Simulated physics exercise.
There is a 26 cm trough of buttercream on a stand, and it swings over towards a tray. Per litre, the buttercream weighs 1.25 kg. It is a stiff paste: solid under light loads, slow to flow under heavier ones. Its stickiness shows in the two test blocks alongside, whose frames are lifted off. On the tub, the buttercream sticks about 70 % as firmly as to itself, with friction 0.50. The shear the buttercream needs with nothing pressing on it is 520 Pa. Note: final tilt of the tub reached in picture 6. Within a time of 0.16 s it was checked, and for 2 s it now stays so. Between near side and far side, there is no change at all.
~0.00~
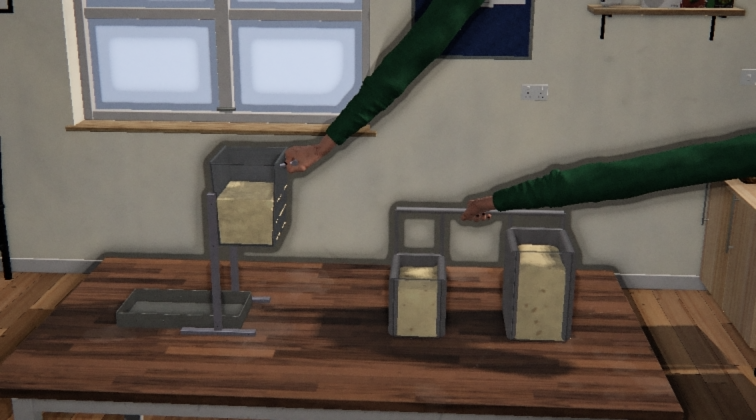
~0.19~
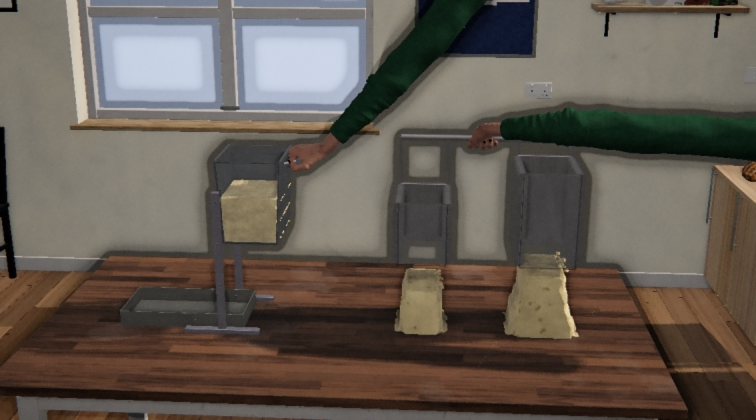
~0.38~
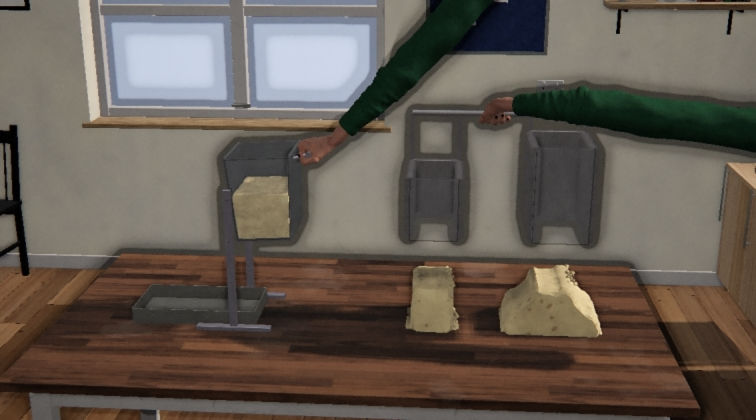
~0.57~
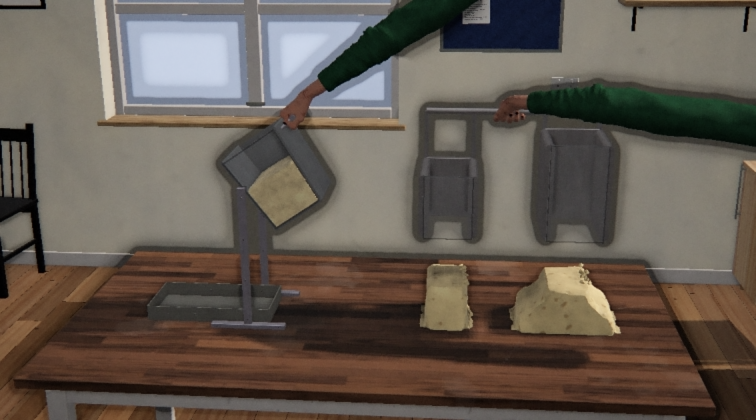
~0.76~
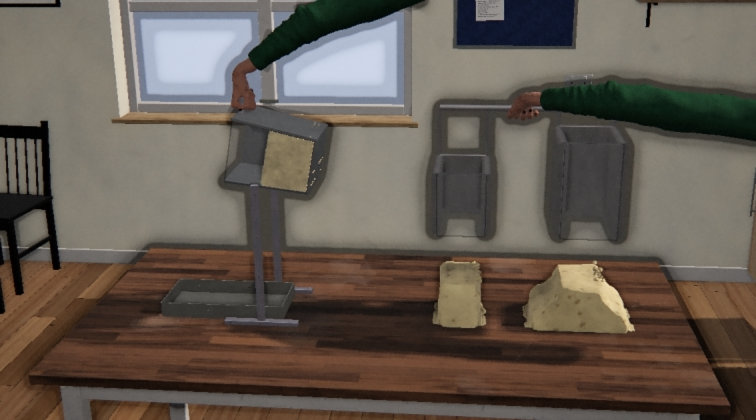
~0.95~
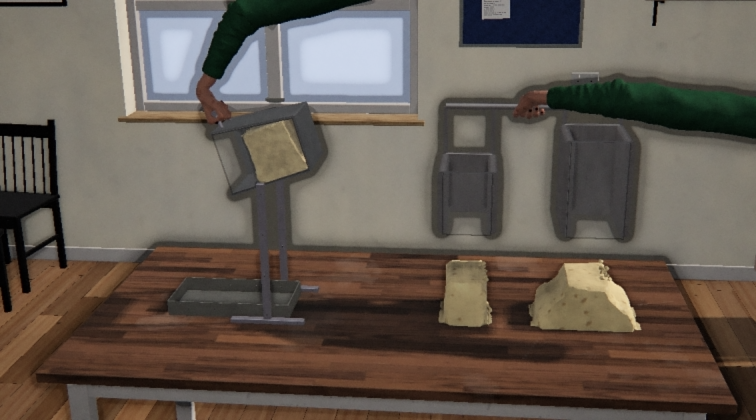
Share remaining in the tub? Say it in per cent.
Close to 0 %.
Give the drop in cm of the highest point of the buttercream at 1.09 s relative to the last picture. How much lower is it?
Roughly 5 cm.
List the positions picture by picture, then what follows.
In the first picture, handle-side rim at (274, 164), tilt 0 degrees; highest point of the buttercream at (225, 199); test blocks 16 cm, 25 cm high (left to right).
In the second picture, handle-side rim at (278, 163), tilt 0 degrees; highest point of the buttercream at (229, 198); test blocks 16 cm, 22 cm high (left to right).
In the third picture, handle-side rim at (287, 157), tilt 3 degrees; highest point of the buttercream at (284, 194); test blocks 15 cm, 16 cm high (left to right).
In the fourth picture, handle-side rim at (272, 129), tilt 34 degrees; highest point of the buttercream at (291, 164); test blocks 15 cm, 16 cm high (left to right).
In the fifth picture, handle-side rim at (231, 121), tilt 80 degrees; highest point of the buttercream at (273, 132); test blocks 15 cm, 16 cm high (left to right).
In the sixth picture, handle-side rim at (212, 136), tilt 106 degrees; highest point of the buttercream at (280, 123); test blocks 15 cm, 16 cm high (left to right).
By 1.09 s, the tub is at 106 degrees and holds 100 %.
By 1.26 s, the tub is at 106 degrees and holds 71 %.
By 1.43 s, the tub is at 106 degrees and holds 34 %.
By 1.60 s, the tub is at 106 degrees and holds 0 %.
By 2.95 s, at the end, the tub is at 106 degrees and holds 0 %.
